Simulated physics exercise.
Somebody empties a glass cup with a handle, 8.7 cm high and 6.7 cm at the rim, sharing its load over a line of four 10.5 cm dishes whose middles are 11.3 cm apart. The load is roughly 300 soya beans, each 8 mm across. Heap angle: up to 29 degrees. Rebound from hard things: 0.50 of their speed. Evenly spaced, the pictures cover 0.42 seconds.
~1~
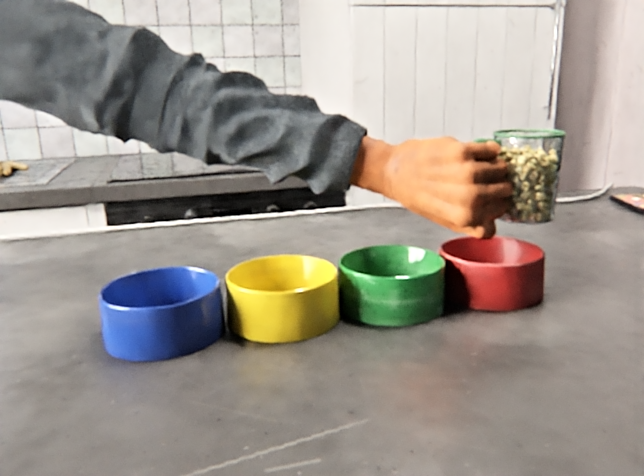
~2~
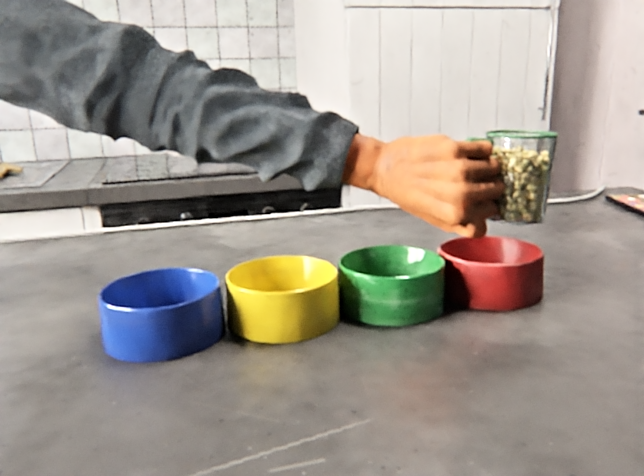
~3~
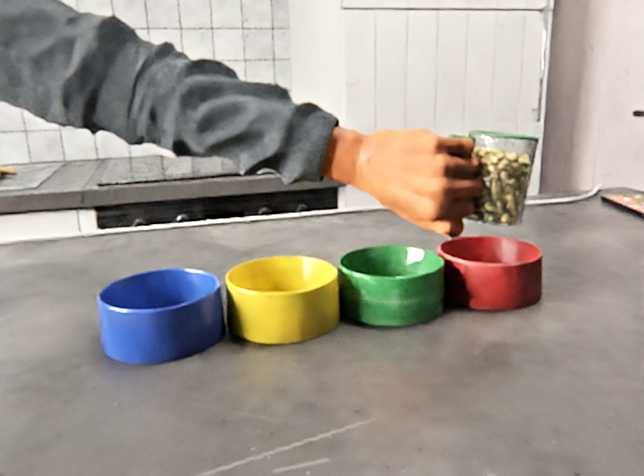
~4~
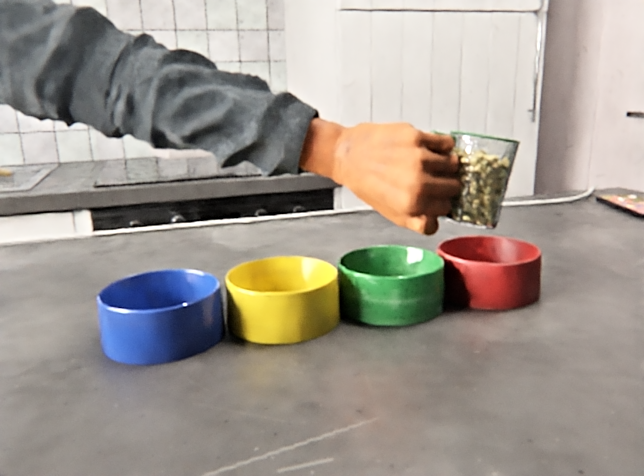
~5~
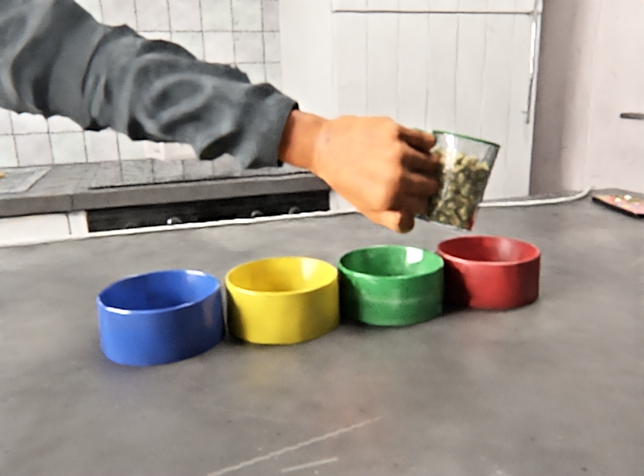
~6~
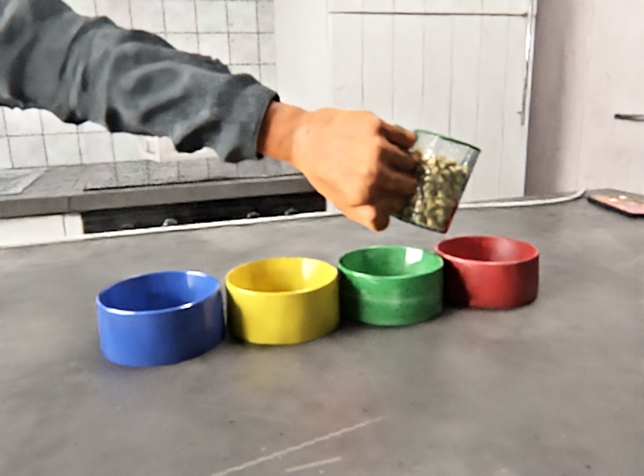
A hand in a dark grey sleeve held a clear cup of small pale beans above a row of blue, yellow, green and red dishes, then moved it left while gradually tilting it rightward.
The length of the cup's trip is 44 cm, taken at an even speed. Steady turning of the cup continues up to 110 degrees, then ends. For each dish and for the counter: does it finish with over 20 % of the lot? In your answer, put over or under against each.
Red - under; blue - over; green - under; yellow - under; counter - under.
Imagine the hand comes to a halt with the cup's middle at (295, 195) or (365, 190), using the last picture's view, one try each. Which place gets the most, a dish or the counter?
Top receivers, in order: Green and green.
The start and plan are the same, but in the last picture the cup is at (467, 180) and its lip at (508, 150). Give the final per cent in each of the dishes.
Dish by dish: Red 0 percent, blue 20 percent, green 0 percent, yellow 80 percent.
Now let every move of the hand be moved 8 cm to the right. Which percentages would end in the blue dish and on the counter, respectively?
Blue: 0; counter: 0.
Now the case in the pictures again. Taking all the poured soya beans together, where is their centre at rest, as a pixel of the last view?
Approximately (172, 319) in the last view.
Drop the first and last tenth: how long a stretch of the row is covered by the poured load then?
Roughly 6 centimetres.
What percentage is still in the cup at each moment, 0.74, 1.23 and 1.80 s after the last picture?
Roughly 100, then 100, then 30.
Then, 0.74 s after the last picture, tilt 62 degrees; cup holds 100 %.
Then, 1.23 s after the last picture, tilt 90 degrees; cup holds 100 %.
Then, 1.80 s after the last picture, tilt 110 degrees; cup holds 30 %, blue 70 %.
In the end, red 0 %, blue 100 %, green 0 %, yellow 0 %, counter 0 %.
